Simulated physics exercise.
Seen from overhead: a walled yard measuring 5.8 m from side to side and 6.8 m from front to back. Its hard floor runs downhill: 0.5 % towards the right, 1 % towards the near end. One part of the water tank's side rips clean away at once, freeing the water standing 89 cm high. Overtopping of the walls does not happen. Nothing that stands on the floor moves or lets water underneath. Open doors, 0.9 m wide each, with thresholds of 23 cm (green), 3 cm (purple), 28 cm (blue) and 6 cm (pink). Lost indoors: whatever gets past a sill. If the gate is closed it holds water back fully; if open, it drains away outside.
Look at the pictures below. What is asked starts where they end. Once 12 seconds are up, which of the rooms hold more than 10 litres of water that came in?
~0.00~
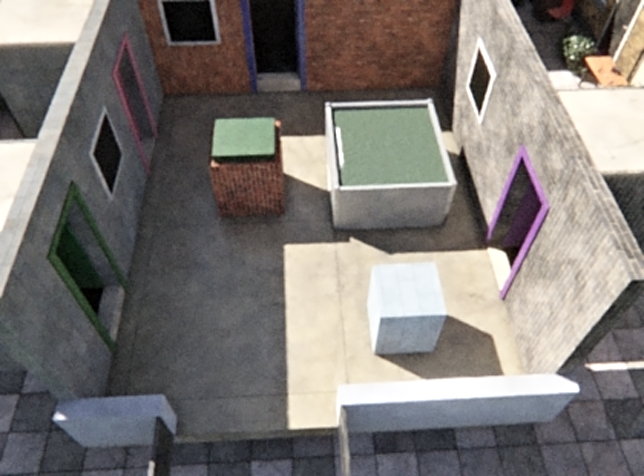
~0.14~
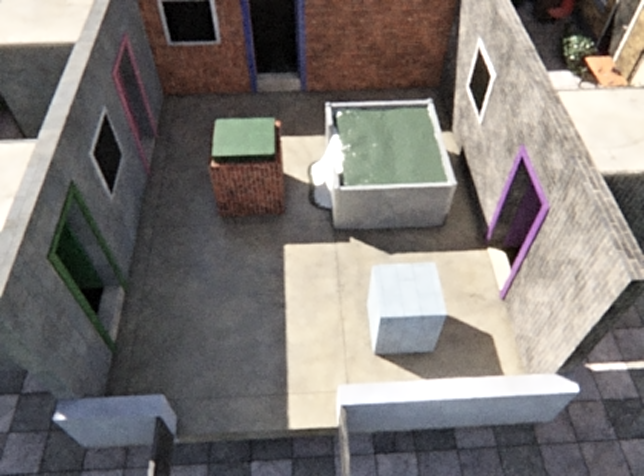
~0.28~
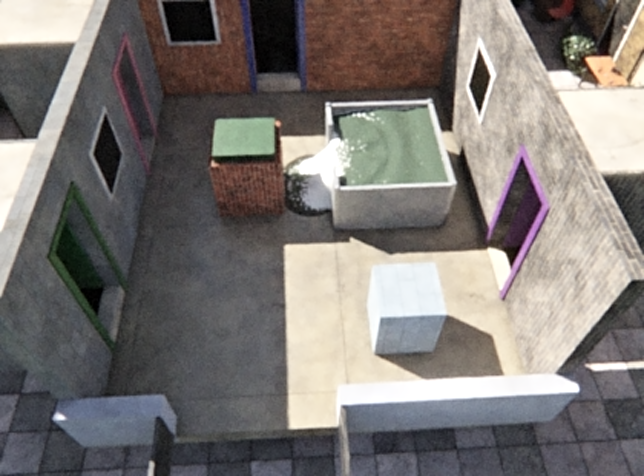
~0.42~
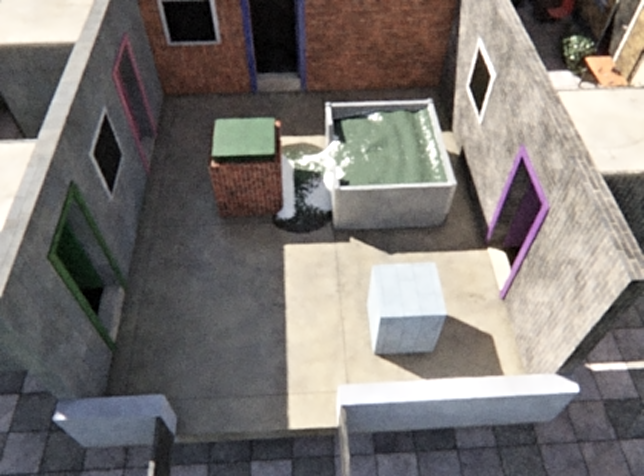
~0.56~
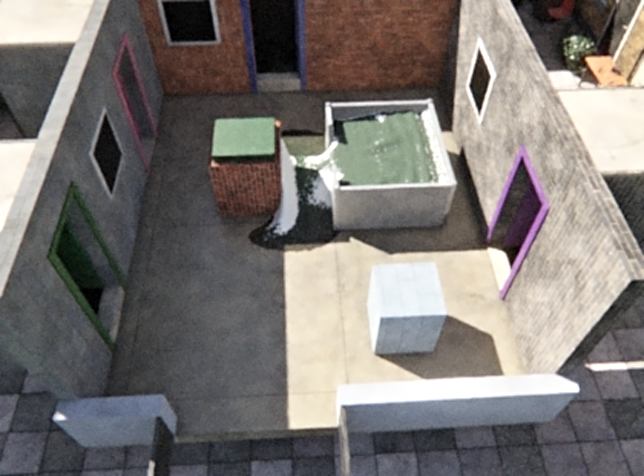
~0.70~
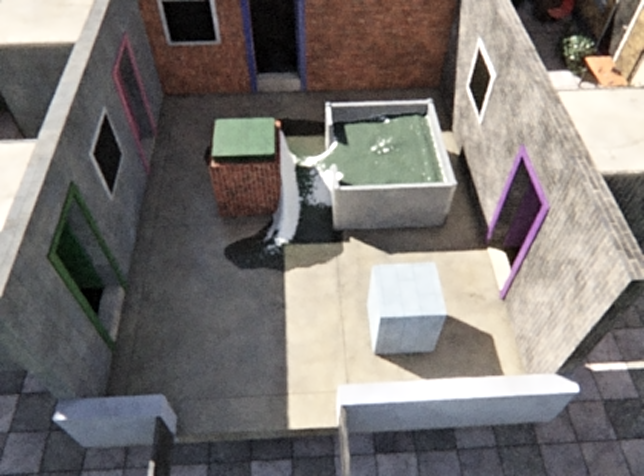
Green door - 10 litres or less. Purple door - more than 10 litres. Blue door - 10 litres or less. Pink door - more than 10 litres.
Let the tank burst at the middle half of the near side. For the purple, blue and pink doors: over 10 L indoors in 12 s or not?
Purple exceeds; blue falls short; pink falls short.
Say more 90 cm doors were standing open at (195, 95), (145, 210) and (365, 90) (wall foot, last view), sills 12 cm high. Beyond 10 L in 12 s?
Per doorway, in order: Sufficient / insufficient / insufficient.
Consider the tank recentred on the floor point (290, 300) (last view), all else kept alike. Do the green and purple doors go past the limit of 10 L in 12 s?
Green: Too much; purple: Too much.
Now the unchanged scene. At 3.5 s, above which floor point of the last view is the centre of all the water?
Balance point at about (314, 189).
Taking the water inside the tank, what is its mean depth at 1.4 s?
56 cm.
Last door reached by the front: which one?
That would be the purple door.
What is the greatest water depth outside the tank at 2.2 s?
Up to near 42 cm.
After 1.4 s water covers 45 % of the floor and is deepest (62 cm) near (289, 189); green door not reached, purple door not reached, blue door 14 cm at the sill, 0 L in, pink door 4 cm at the sill, 0 L in.
After 2.2 s water covers 65 % of the floor and is deepest (42 cm) near (289, 189); green door 6 cm at the sill, 0 L in, purple door not reached, blue door 26 cm at the sill, 0 L in, pink door 9 cm at the sill, 6 L in.
After 3.5 s water covers 80 % of the floor and is deepest (33 cm) near (289, 189); green door 5 cm at the sill, 0 L in, purple door 6 cm at the sill, 11 L in, blue door 15 cm at the sill, 0 L in, pink door 9 cm at the sill, 22 L in.
After 7.0 s water covers 95 % of the floor and is deepest (16 cm) near (289, 189); green door 4 cm at the sill, 0 L in, purple door 7 cm at the sill, 48 L in, blue door 9 cm at the sill, 0 L in, pink door 8 cm at the sill, 38 L in.
After 12.0 s water covers 100 % of the floor and is deepest (10 cm) near (509, 399); green door 4 cm at the sill, 0 L in, purple door 5 cm at the sill, 88 L in, blue door 4 cm at the sill, 0 L in, pink door 4 cm at the sill, 41 L in.
